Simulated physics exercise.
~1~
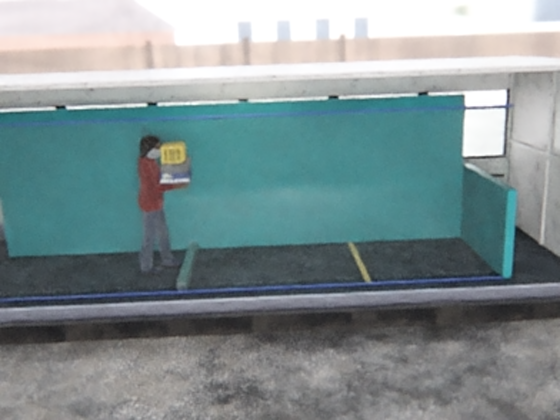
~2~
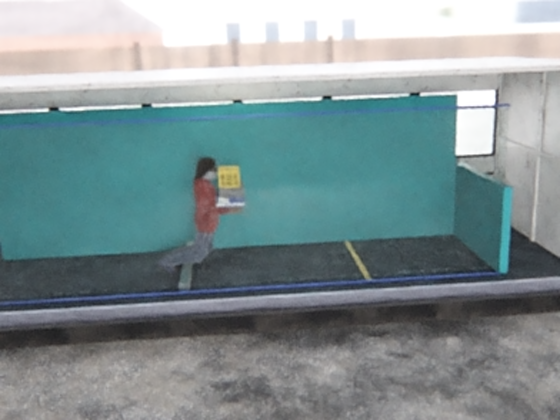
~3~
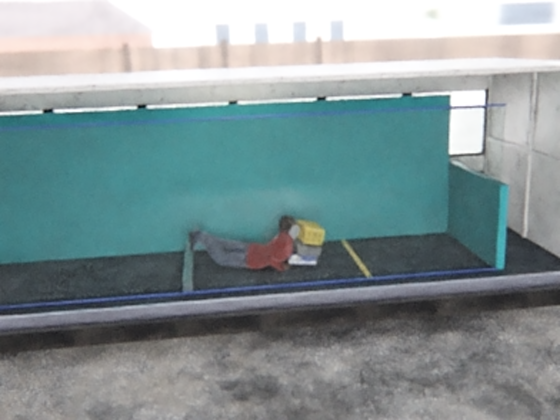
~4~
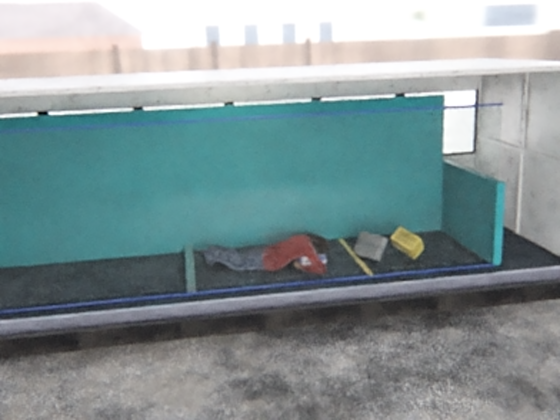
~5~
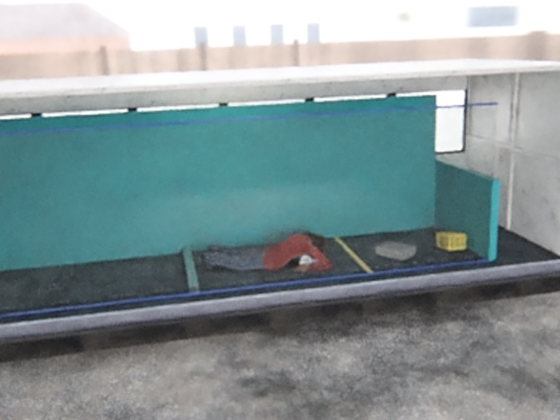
At first, a long-haired figure in a red top and grey trousers stands behind a low rail before a teal wall, holding a stack with a yellow crate on top, a grey carton and a blue parcel. The figure tips to the right over the rail, still upright in the body, with the load moving along in front. Next it lies face down along the dark floor, the stack landing just ahead. The crate and carton tumble on to the right across the yellow line. Finally, both rest beyond it, while the limp figure and blue parcel stay short.
